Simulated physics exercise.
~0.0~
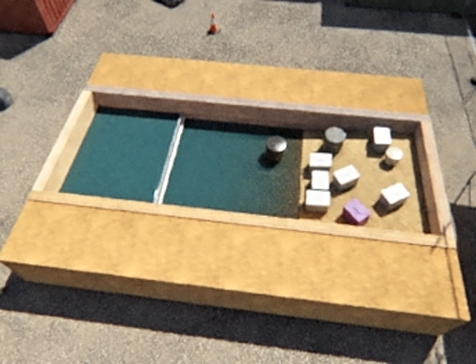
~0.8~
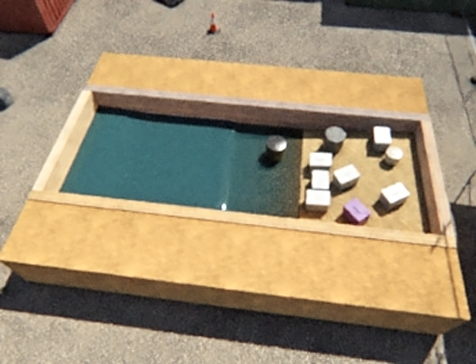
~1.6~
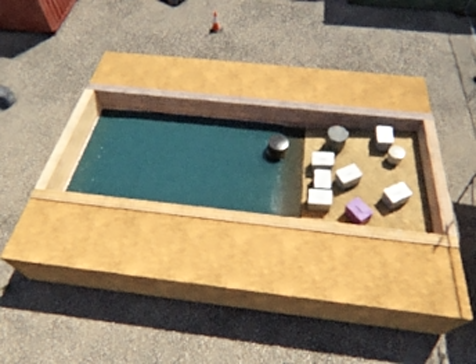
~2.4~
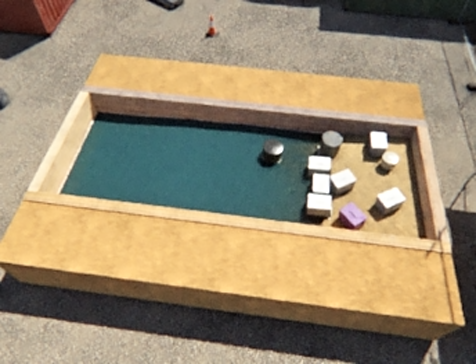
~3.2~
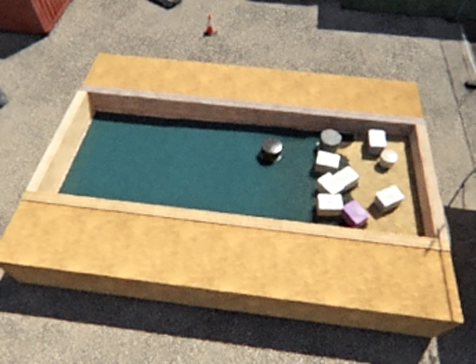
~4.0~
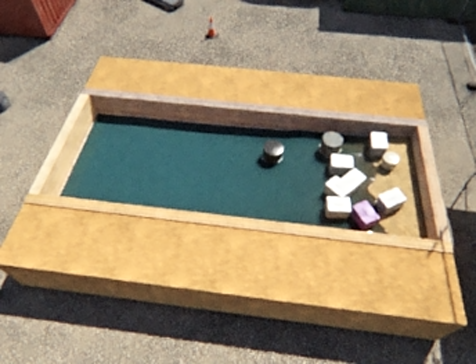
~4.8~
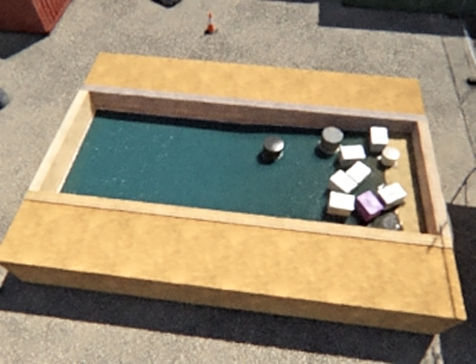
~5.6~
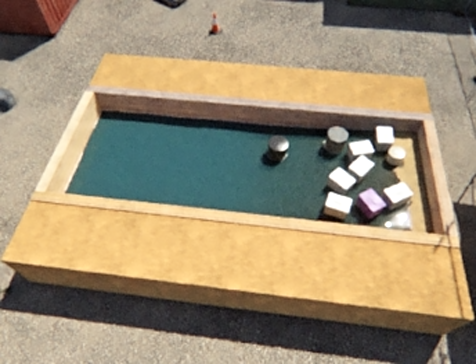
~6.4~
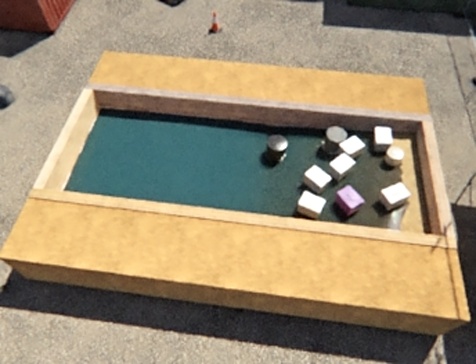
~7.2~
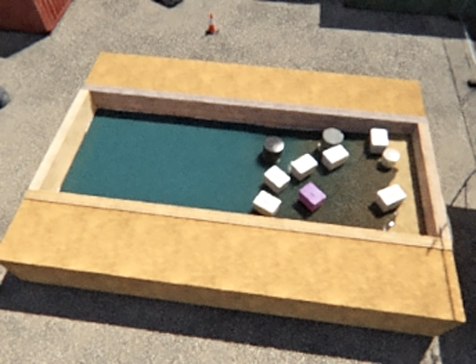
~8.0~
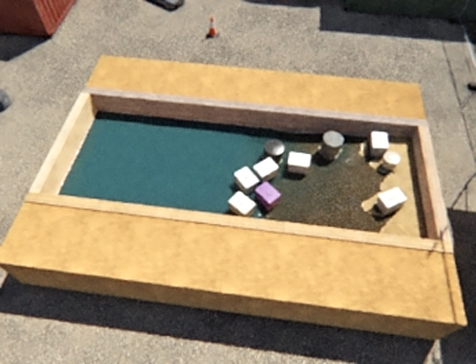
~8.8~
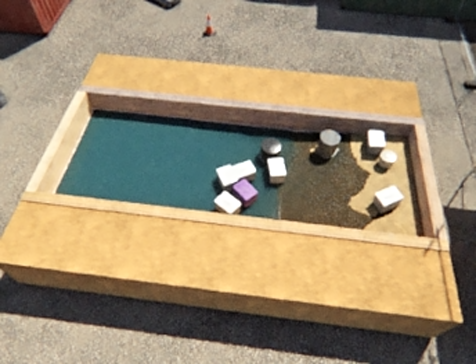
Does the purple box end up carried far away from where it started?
Yes, the purple box ends up far from its starting place. After a small push to the right, it is swept left and finishes floating near the middle of the tank.
